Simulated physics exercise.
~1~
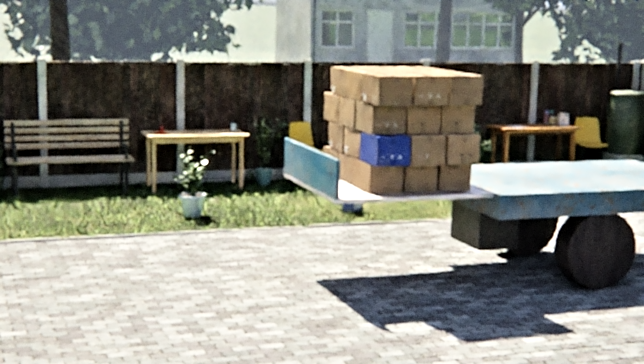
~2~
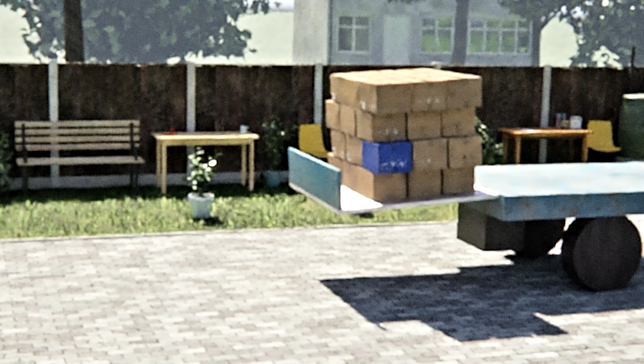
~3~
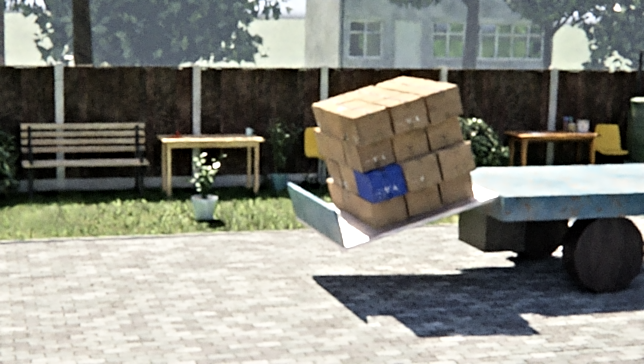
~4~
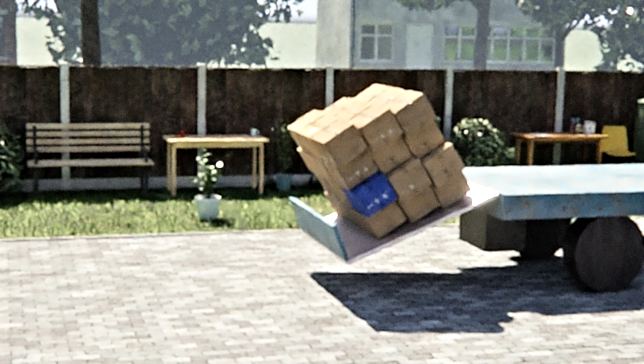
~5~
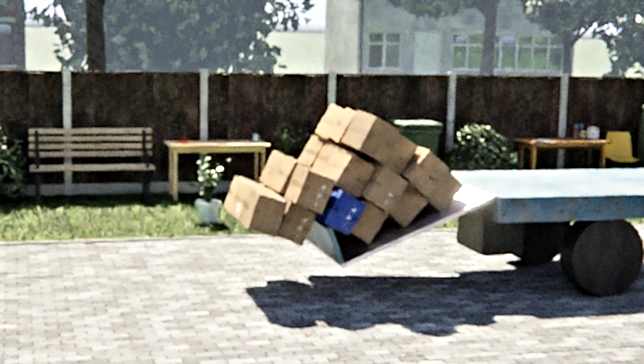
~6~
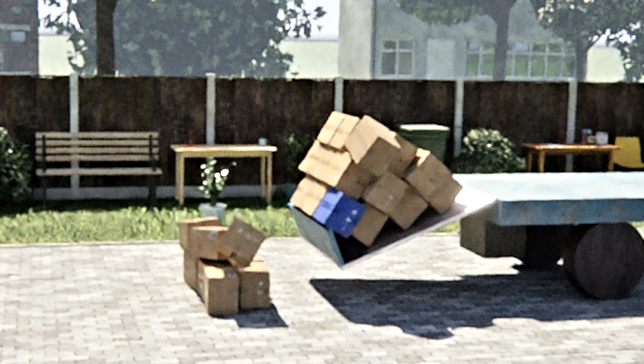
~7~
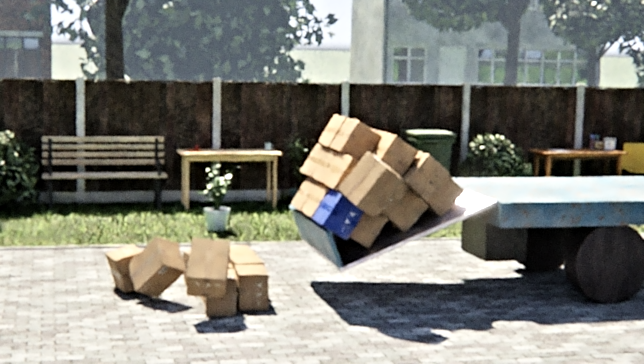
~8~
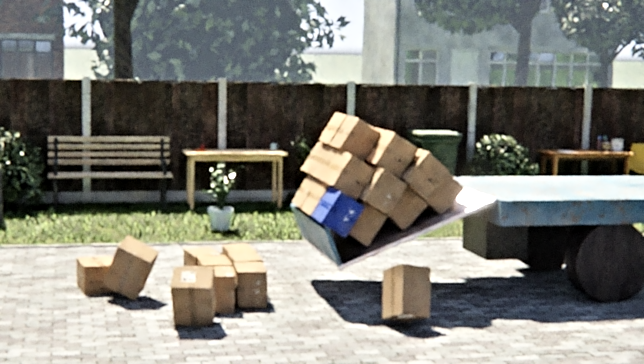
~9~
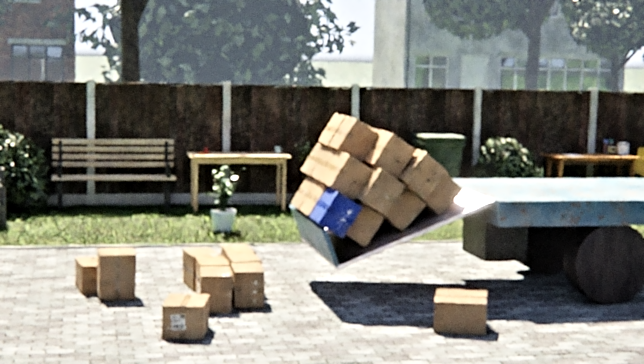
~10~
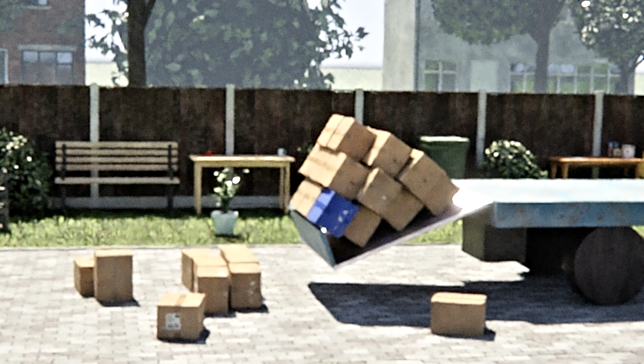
A sunlit paved yard is seen from the side, with a strip of grass, a bench, small tables, yellow chairs and a dark fence behind. At the right stands a pale blue flat-bed with dark wheels, and brown cartons, one of them blue, are stacked on its lipped rear flap. The flap's outer edge sinks to the left, and the stack leans and shears apart. Several upper cartons tumble over the lip onto the paving, and another lands beneath the flap. The fallen cartons settle, while the blue one stays tilted among the jumbled pile on the sloping flap.
